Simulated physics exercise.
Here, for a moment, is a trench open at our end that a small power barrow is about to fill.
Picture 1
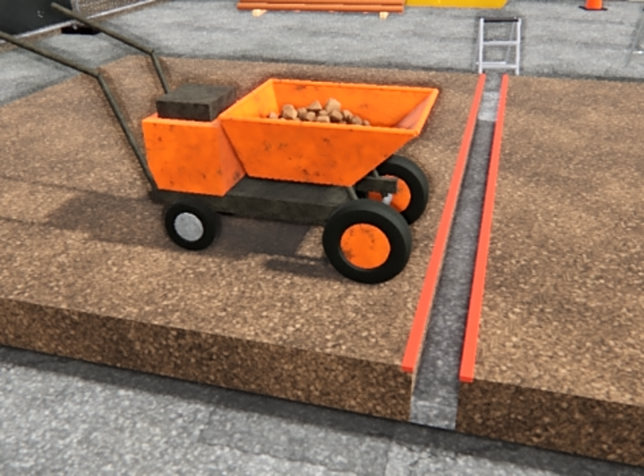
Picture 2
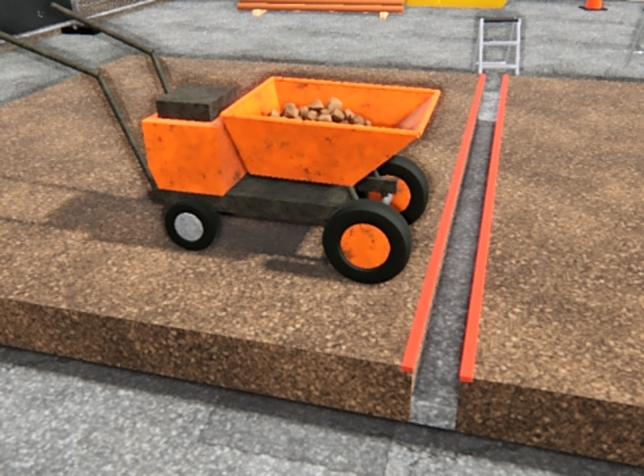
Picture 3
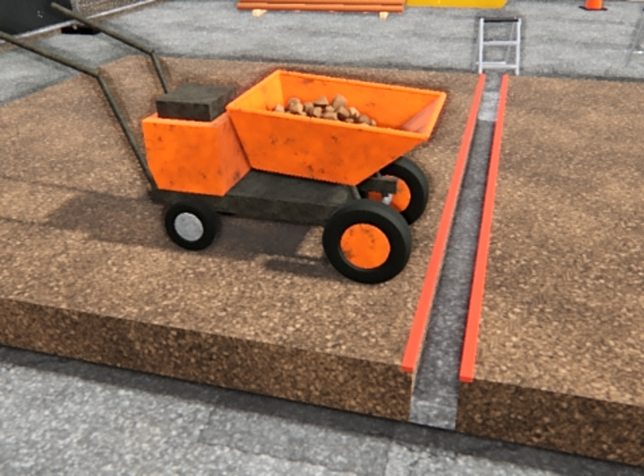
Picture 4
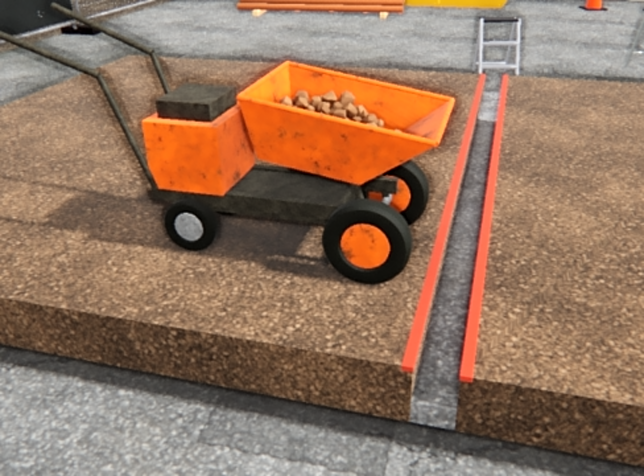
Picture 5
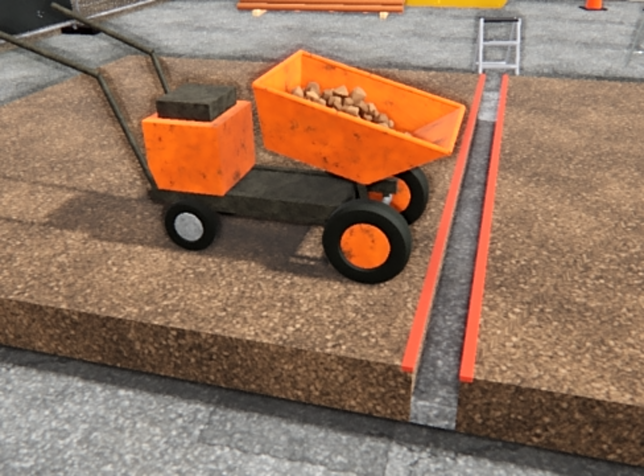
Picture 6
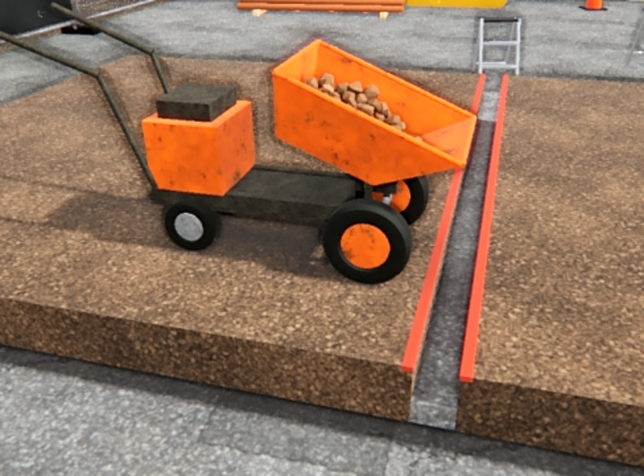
The orange skip on a small power barrow, loaded with brown lumps, tilted slowly at first and then clearly to the right, its back end rising while the wheels stayed still beside a narrow red-edged trench.
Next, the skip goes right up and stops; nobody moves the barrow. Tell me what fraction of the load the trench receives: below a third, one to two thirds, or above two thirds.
The trench receives below a third.
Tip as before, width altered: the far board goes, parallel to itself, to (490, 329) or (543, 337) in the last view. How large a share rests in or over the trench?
The first try comes out at 0 percent and the second at 70 percent.
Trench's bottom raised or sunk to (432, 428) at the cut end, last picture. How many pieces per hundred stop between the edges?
I'd guess about 0 %.
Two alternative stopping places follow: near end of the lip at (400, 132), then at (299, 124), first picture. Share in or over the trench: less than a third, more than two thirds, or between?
First: Under a third. Second: One to two thirds.
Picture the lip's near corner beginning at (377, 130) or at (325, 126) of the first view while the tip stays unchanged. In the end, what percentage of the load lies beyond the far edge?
Some 70 % then some 10 %.
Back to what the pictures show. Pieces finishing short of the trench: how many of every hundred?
About 0 %.
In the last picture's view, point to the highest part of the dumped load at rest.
The peak rests near (538, 263).
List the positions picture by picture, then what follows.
In the first frame, lip of the skip (415, 133), level; top of the load (308, 131), clay clods; first edge of the trench (420, 319); far edge (473, 326), the trench under half as wide as the skip, and about as deep as wide.
In the second frame, lip of the skip (418, 135), tipped barely; top of the load (293, 128).
In the third frame, lip of the skip (425, 138), tipped barely; top of the load (297, 124).
In the fourth frame, lip of the skip (435, 144), tipped a little; top of the load (305, 118).
In the fifth frame, lip of the skip (448, 153), tipped clearly; top of the load (316, 111).
In the sixth frame, lip of the skip (462, 165), tipped clearly; top of the load (327, 91); first edge of the trench (420, 319); far edge (473, 326).
Just after the last frame, skip tipped steeply; every one in the skip.
A moment on, skip tipped right over; roughly a third in the skip; roughly two thirds beyond it; just a few falling.
Further on, skip tipped right over; roughly a quarter in the skip; the larger part beyond it.
When it is over, skip tipped right over; roughly a quarter in the skip; not one in or heaped over the trench; the larger part beyond it.
